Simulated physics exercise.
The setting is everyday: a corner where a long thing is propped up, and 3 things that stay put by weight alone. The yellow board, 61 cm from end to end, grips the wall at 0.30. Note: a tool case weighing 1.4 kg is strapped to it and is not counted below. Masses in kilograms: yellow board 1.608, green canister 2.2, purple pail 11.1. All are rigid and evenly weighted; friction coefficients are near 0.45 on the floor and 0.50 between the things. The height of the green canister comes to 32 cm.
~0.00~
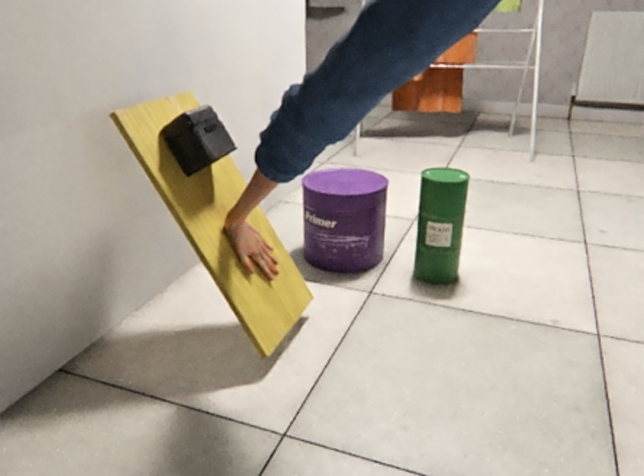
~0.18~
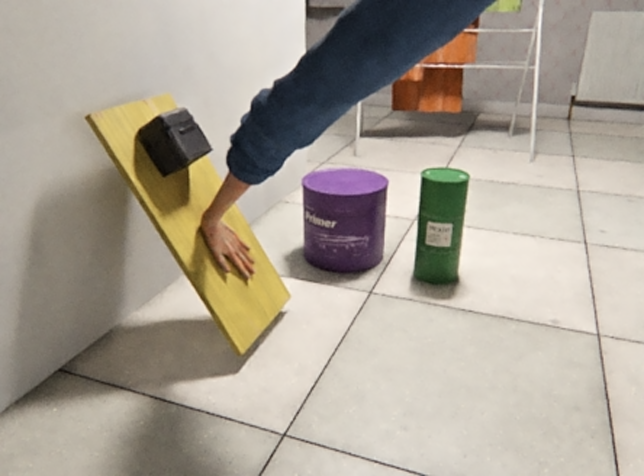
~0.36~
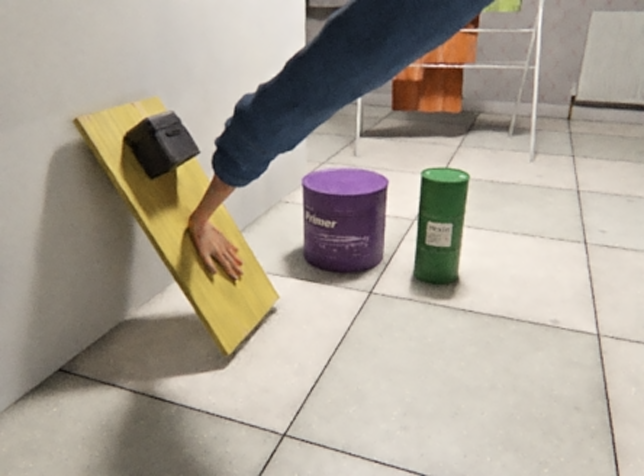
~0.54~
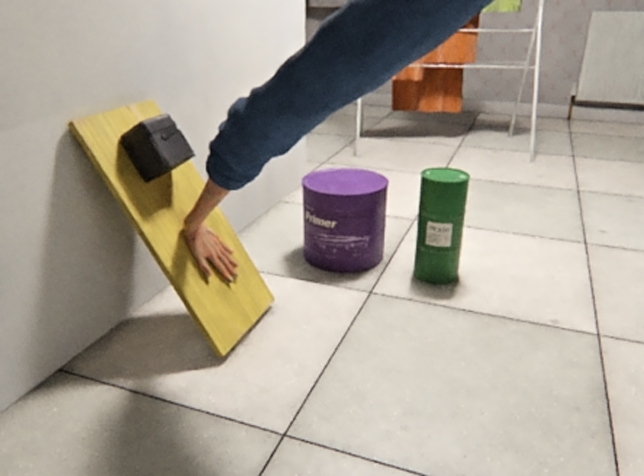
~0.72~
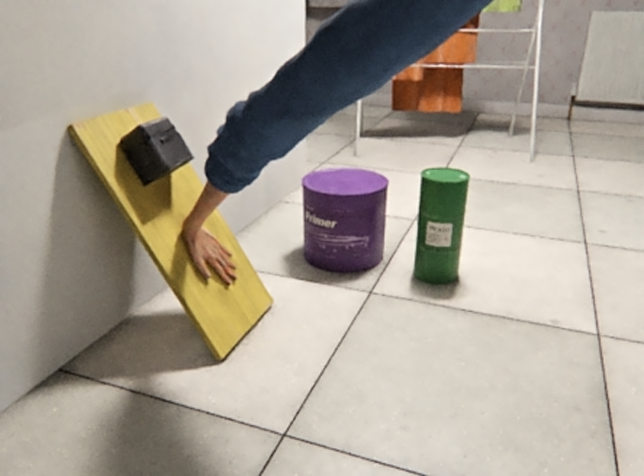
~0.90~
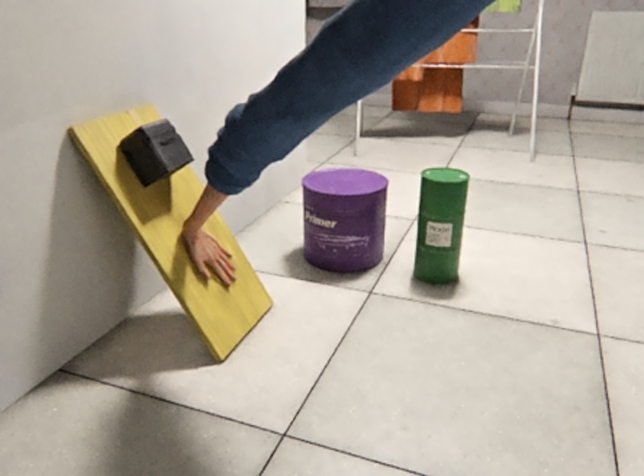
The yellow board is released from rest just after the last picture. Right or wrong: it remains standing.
Right.
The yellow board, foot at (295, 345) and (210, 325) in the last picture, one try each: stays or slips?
Try one: It skids away; try two: It stays put.
Around 1.30 s, nothing moves.
Around 1.80 s, yellow board resting near (184, 227).
Finally (2.2 s), all 3 still in place (within 10 cm). Final places as that camera would see them, yellow board near (184, 227). The board remains leaning.
